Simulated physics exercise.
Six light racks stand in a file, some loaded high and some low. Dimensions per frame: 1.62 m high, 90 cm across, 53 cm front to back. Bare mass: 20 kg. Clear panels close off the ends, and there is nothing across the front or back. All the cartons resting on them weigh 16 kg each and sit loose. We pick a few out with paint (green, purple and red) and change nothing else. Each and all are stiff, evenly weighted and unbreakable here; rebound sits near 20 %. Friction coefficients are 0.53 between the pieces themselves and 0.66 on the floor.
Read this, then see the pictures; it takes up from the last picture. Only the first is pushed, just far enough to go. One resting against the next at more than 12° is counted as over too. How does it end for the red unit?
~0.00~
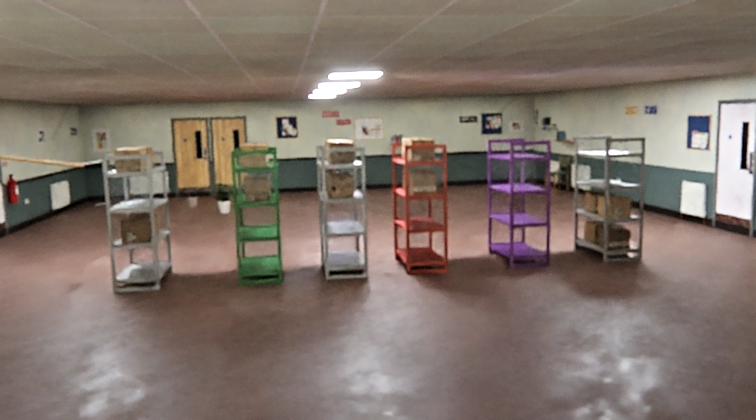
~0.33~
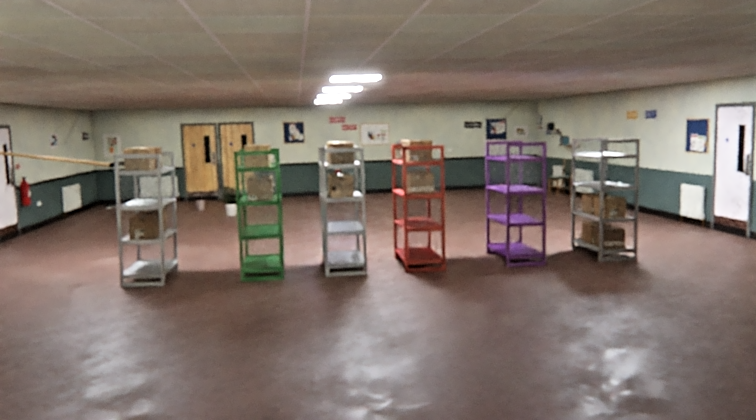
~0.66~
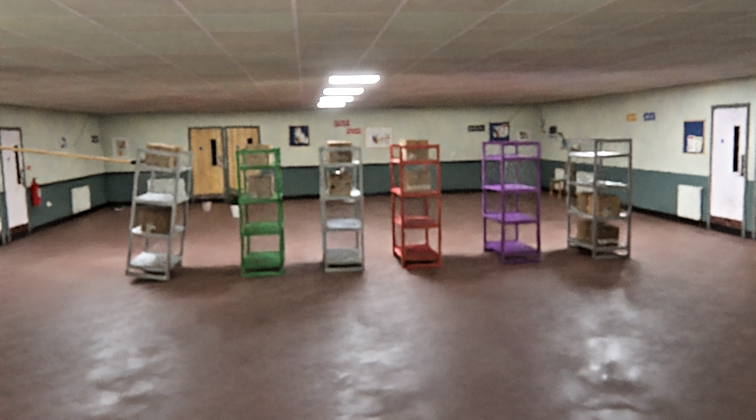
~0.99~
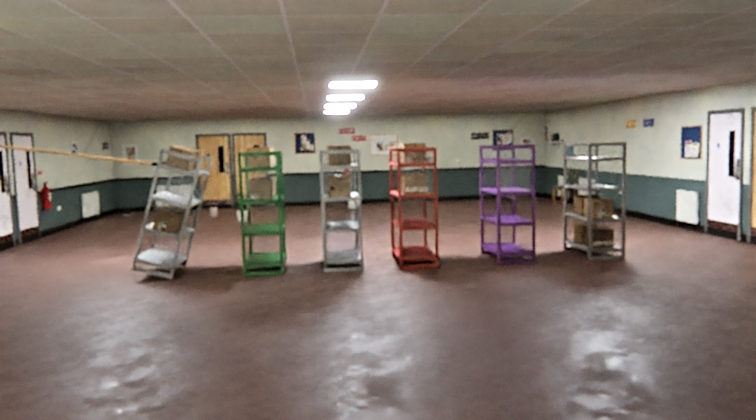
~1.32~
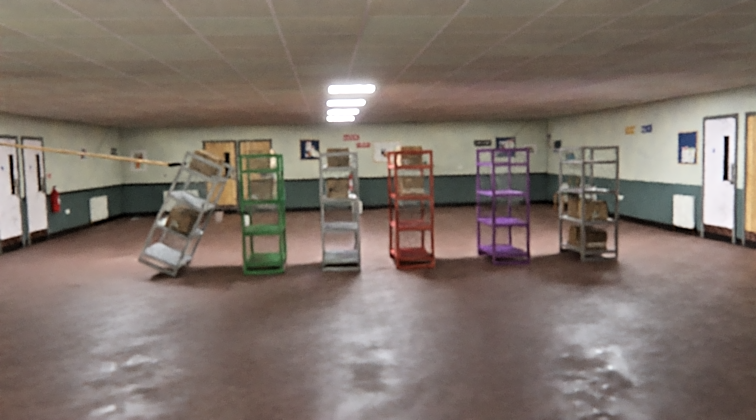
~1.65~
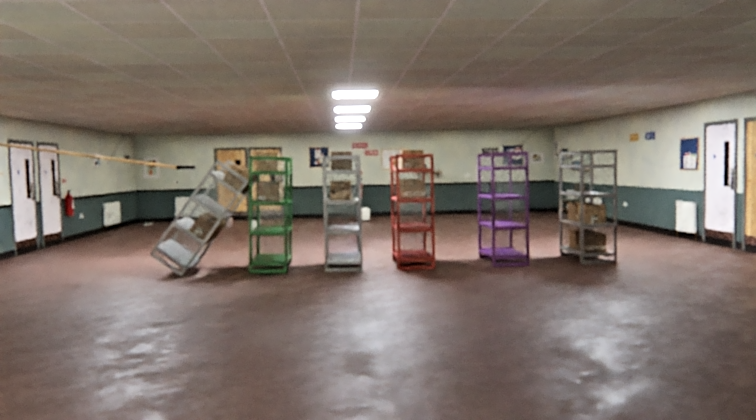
The red unit tips over.
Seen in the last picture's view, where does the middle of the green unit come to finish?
Its centre ends up near pixel (329, 224) in the last picture.
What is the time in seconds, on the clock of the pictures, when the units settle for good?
That is at about 6.0 s.
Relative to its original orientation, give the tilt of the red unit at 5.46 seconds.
60°.
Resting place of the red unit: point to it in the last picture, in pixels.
Look around pixel (472, 220) in the last frame.
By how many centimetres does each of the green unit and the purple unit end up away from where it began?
So green shifts 90 cm, while purple shifts 50 cm.
After 2.46 s, 4 cartons spilt or dropped; 1 of the 5 other units over; red unit unmoved; green unit leaning 15°.
After 3.86 s, 8 cartons spilt or dropped; 2 of the 5 other units over; red unit leaning 4°; green unit leaning 37°.
After 5.00 s, 16 cartons spilt or dropped; 4 of the 5 other units over; red unit leaning 44°; green unit leaning 54°.
After 5.46 s, 16 cartons spilt or dropped; 5 of the 5 other units over; red unit leaning 60°; green unit leaning 59°.
At rest (6.4 s), 16 cartons spilt or dropped; 4 of the 5 other units over; red unit leaning 59°; green unit leaning 60°; purple unit leaning 15°. One left standing. As the last picture would show them, middles, red unit near (472, 220), green unit near (329, 224).
